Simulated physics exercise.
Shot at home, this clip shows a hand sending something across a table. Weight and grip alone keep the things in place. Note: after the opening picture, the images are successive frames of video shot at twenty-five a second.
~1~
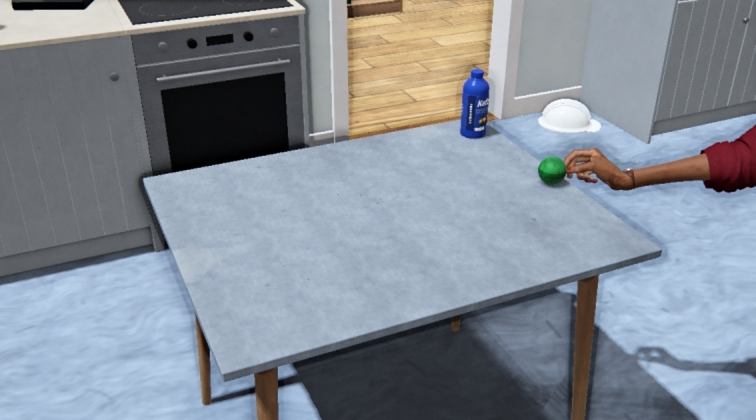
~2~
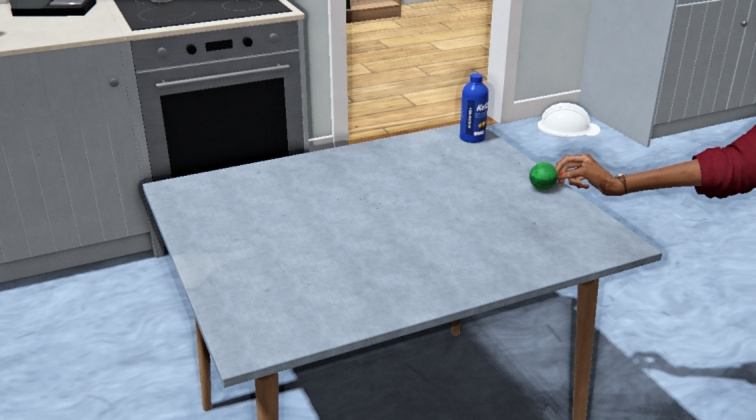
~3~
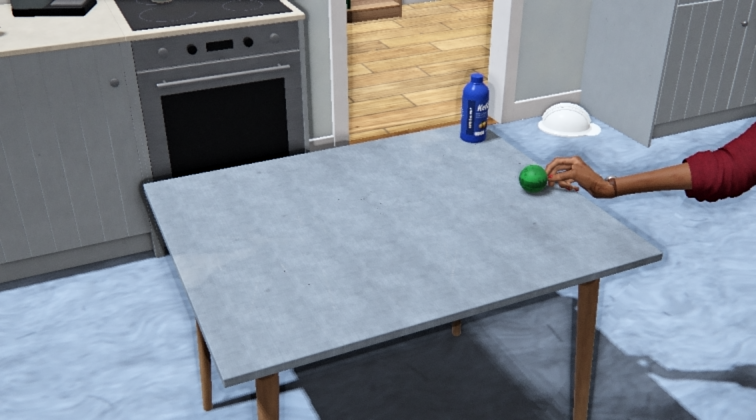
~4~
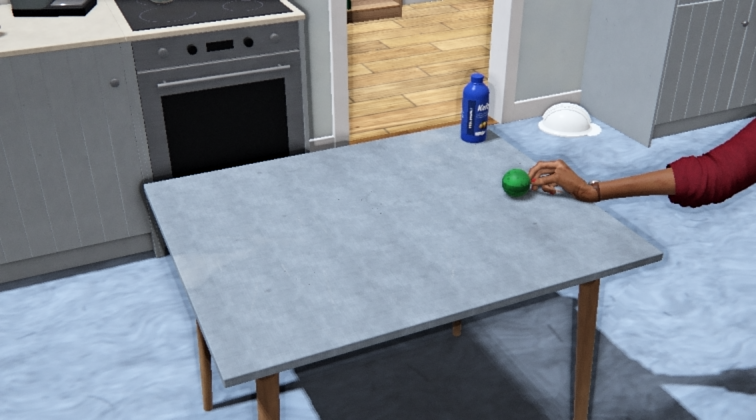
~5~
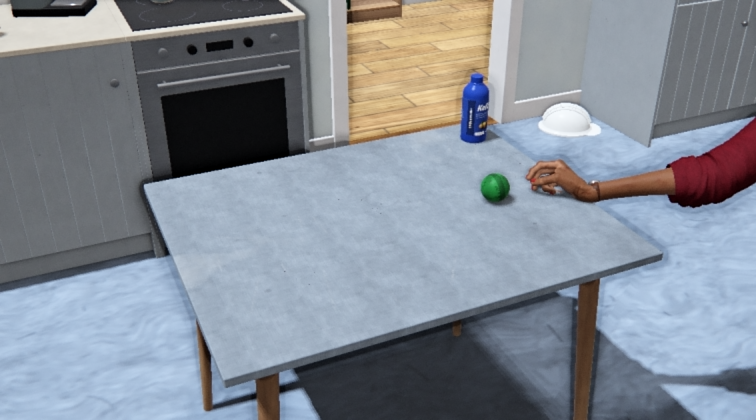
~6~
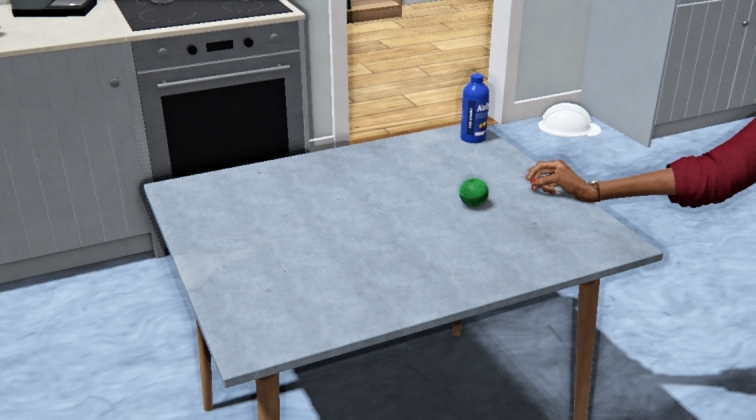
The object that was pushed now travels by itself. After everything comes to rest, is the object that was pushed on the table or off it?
Ends up off it.
Then, 0.40 s on from there, green ball shifted well along near (243, 245).
Then, 0.80 s on from there, green ball now off the table.
In the end, off the table, green ball.
